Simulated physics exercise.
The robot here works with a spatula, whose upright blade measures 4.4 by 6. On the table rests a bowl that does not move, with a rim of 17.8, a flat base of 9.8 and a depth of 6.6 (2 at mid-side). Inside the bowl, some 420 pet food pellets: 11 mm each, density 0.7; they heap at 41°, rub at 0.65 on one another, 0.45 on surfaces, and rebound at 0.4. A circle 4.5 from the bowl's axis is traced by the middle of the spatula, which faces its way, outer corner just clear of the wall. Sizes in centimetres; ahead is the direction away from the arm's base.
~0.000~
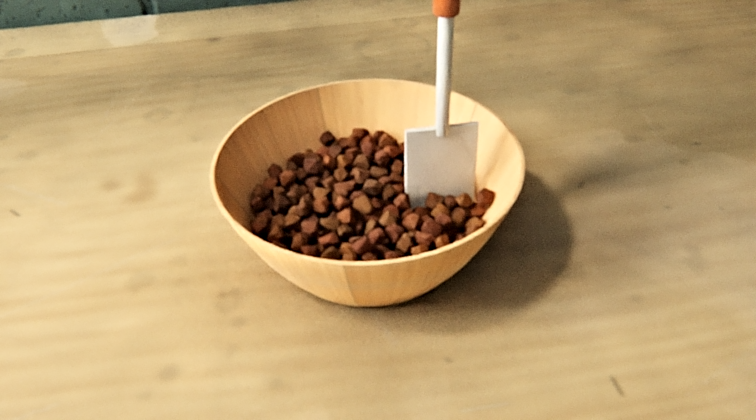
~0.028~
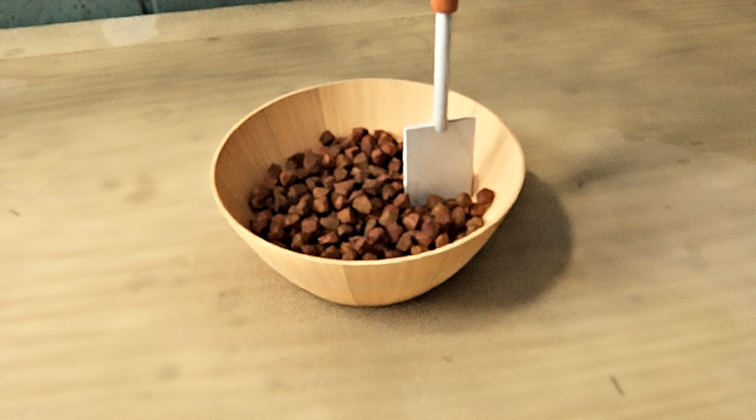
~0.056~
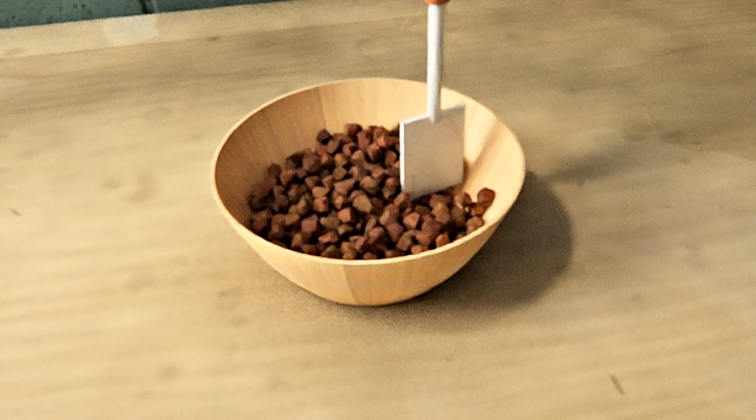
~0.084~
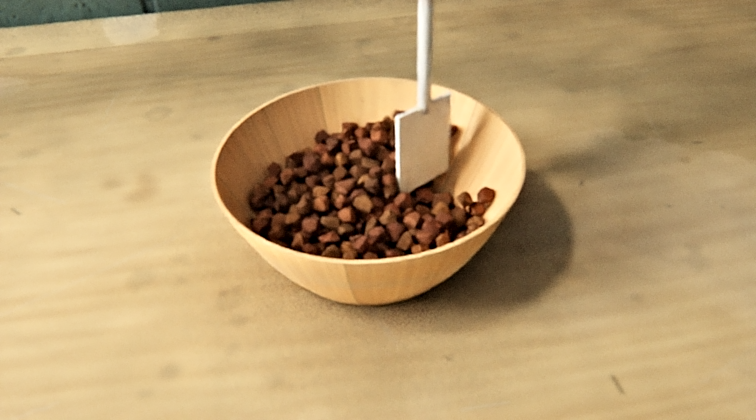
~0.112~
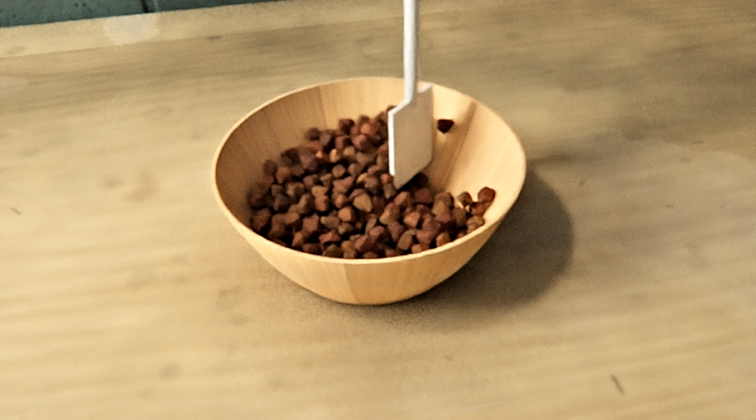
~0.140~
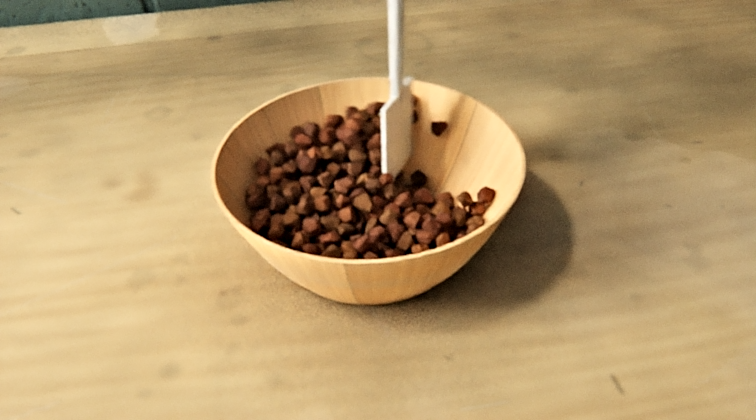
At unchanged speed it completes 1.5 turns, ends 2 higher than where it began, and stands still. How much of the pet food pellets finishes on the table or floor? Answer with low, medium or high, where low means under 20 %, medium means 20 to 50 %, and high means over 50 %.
Low.
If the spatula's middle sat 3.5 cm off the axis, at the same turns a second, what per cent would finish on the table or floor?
Some 5 percent would.
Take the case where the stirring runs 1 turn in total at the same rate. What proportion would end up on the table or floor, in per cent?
About 5 per cent.
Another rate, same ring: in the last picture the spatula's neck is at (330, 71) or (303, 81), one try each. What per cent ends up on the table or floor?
It comes to roughly 30 per cent and then 35 per cent.
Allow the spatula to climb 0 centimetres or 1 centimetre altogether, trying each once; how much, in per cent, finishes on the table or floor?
Some 25 and 20 per cent.
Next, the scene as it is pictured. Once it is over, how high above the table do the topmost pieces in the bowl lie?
Roughly 7.0 centimetres.
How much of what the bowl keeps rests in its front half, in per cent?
About 50 per cent.
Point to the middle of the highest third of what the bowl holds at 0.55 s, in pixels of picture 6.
(388, 232), roughly.
By 0.55 s, 246° round, highest piece 9 above the table; 393 in the bowl, 17 on the table or floor, 6 in flight or on the tool.
By 0.95 s, 76° round, highest piece 8 above the table; 366 in the bowl, 49 on the table or floor, 1 in flight or on the tool.
By 1.35 s, 180° round, highest piece 7 above the table; 361 in the bowl, 55 on the table or floor.
By 2.05 s, 180° round, highest piece 7 above the table; 361 in the bowl, 55 on the table or floor.
Final count, 361 in the bowl, 55 on the table or floor. That is 13 % on the table or floor.
